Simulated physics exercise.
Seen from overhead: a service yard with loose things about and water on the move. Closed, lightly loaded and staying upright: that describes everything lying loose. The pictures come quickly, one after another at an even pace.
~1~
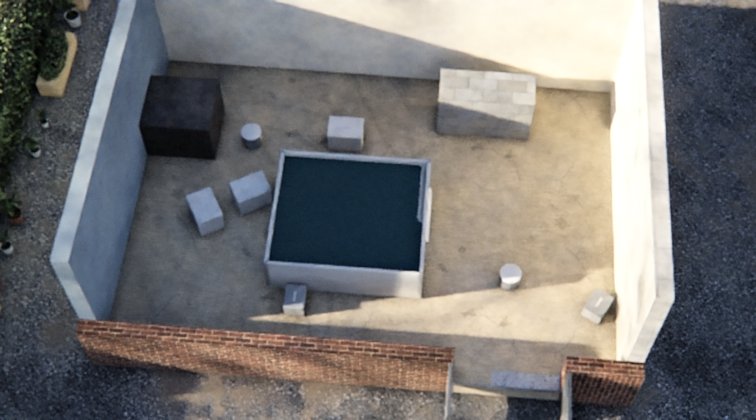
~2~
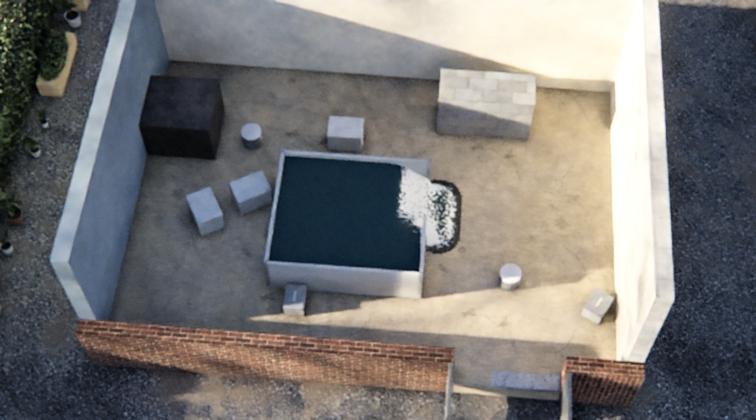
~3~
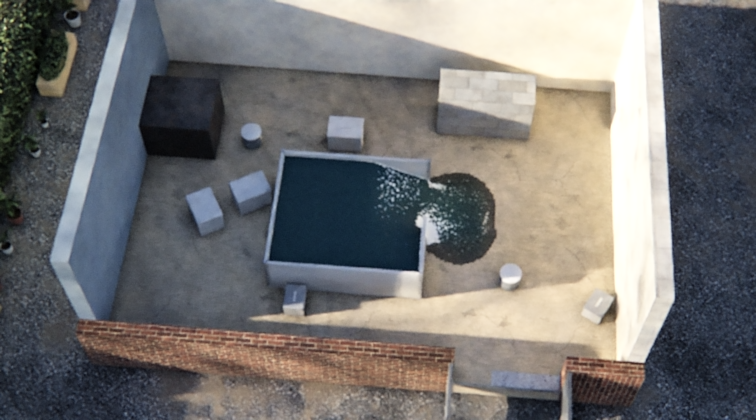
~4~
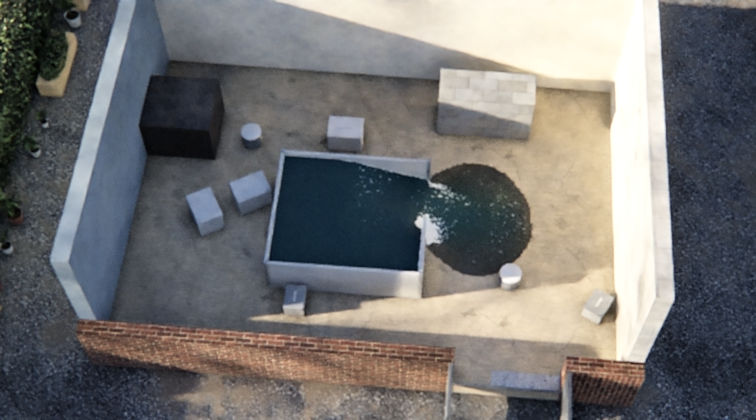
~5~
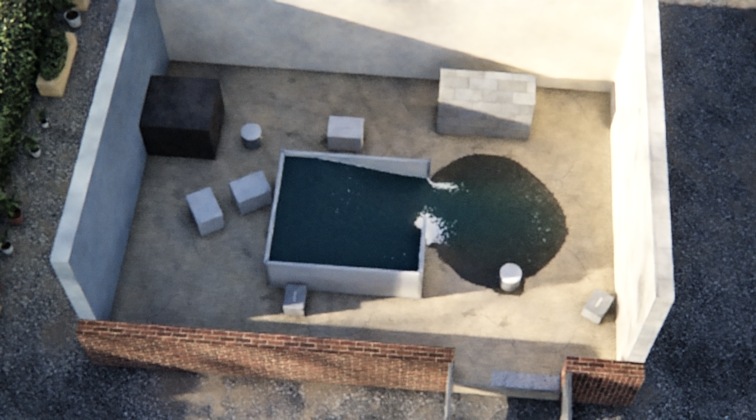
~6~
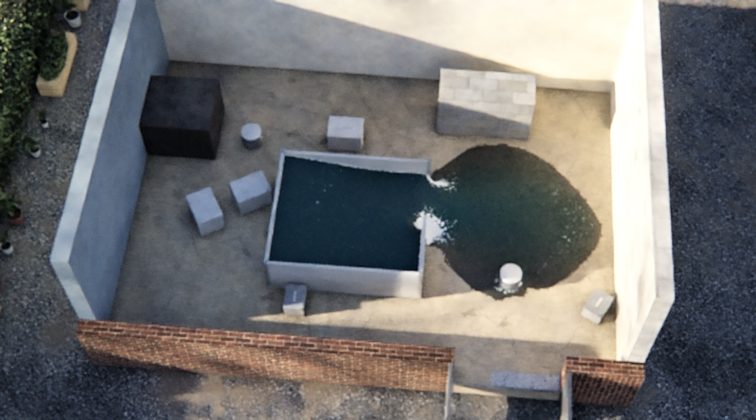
Dark water bursting through the right side of a raised tank, spreading across a walled yard and around a small pale cylinder.
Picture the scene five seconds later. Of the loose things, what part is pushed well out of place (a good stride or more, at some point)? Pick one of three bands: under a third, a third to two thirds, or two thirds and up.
Under a third.
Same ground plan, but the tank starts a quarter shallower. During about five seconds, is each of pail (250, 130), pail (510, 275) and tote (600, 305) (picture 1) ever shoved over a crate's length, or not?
Well, one by one: Not carried that far, carried that far, carried that far.
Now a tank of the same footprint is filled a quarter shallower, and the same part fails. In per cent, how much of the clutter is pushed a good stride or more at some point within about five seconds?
Near 30 in a hundred.
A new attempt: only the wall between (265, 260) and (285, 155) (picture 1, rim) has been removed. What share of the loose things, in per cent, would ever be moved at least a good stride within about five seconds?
90 percent, give or take.
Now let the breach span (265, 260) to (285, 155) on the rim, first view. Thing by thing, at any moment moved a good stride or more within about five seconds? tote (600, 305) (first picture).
Verdict: It fell short.
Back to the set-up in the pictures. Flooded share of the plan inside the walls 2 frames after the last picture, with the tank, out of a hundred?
Close to 30 per cent, tank included.
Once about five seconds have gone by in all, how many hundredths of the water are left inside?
I'd estimate some 96 percent of the water stays.
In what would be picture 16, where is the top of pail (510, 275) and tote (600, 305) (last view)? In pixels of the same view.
Close to (558, 328), and close to (583, 357).
A moment on, 0 of 7 are well off their spots; 0 afloat.
Next, 2 of 7 are well off their spots; 0 afloat.
Later, 1 of 7 are well off their spots; 0 afloat.
In the end, 1 of 7 are well off their spots, and 2 have been at some point; 1 afloat.
